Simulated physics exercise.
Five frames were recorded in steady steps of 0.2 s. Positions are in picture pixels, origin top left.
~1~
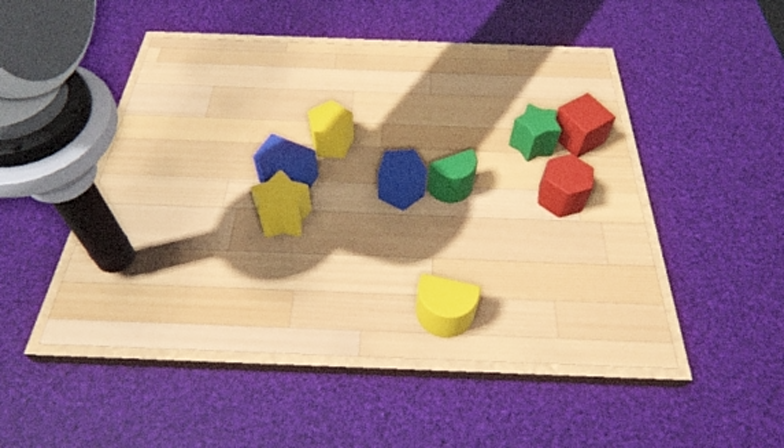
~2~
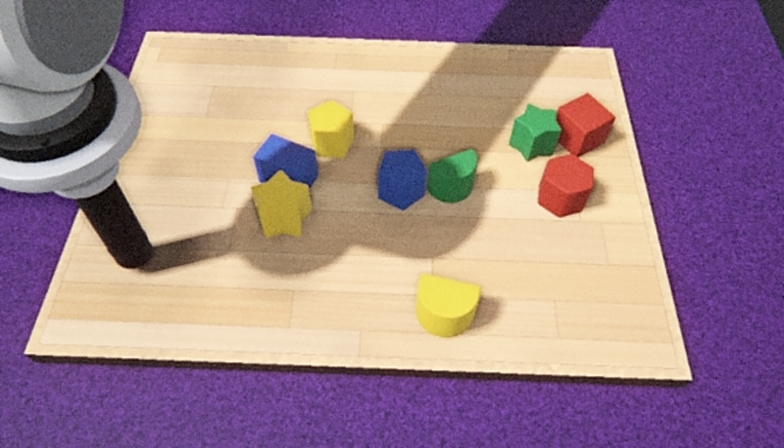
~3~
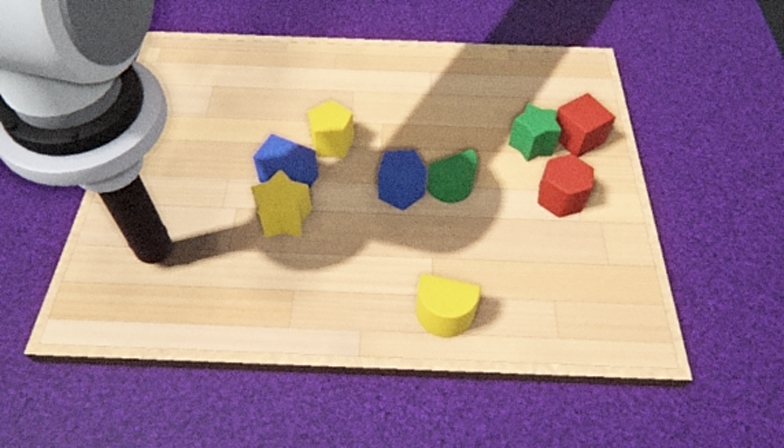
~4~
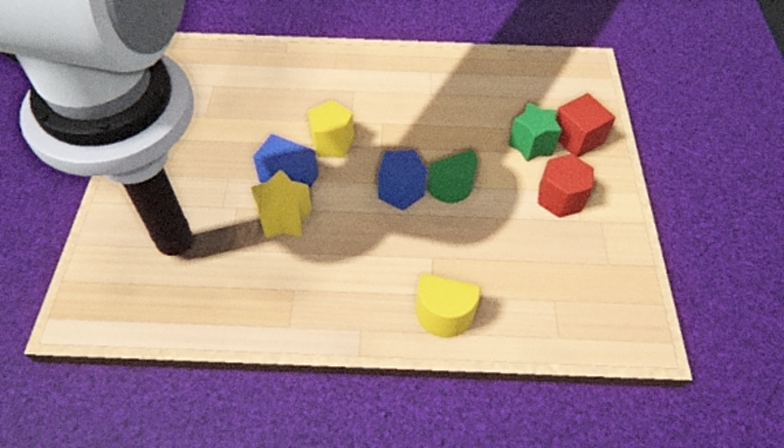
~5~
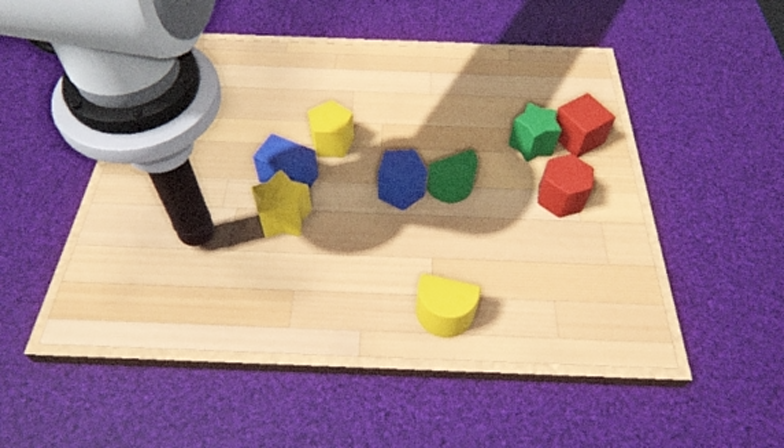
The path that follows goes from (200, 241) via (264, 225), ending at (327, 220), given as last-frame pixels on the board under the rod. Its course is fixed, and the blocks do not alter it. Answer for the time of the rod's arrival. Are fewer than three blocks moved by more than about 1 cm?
Yes, that is how it ends up.
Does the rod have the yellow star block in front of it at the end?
I expect so.
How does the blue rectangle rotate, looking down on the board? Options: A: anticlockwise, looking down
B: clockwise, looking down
Letter A.
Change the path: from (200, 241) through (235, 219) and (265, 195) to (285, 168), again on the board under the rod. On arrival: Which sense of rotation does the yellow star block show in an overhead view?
Looking down on the board, it turns clockwise.
The first path, step by step. One third of the way, rod at (240, 219); nothing pushed yet.
Two thirds of the way, rod at (285, 215); yellow star block at (320, 188); blue rectangle at (289, 149), turned 20° anticlockwise.
At the end, rod at (326, 212); yellow star block at (362, 185); blue rectangle at (289, 149), turned 20° anticlockwise; blue five-sided block still.
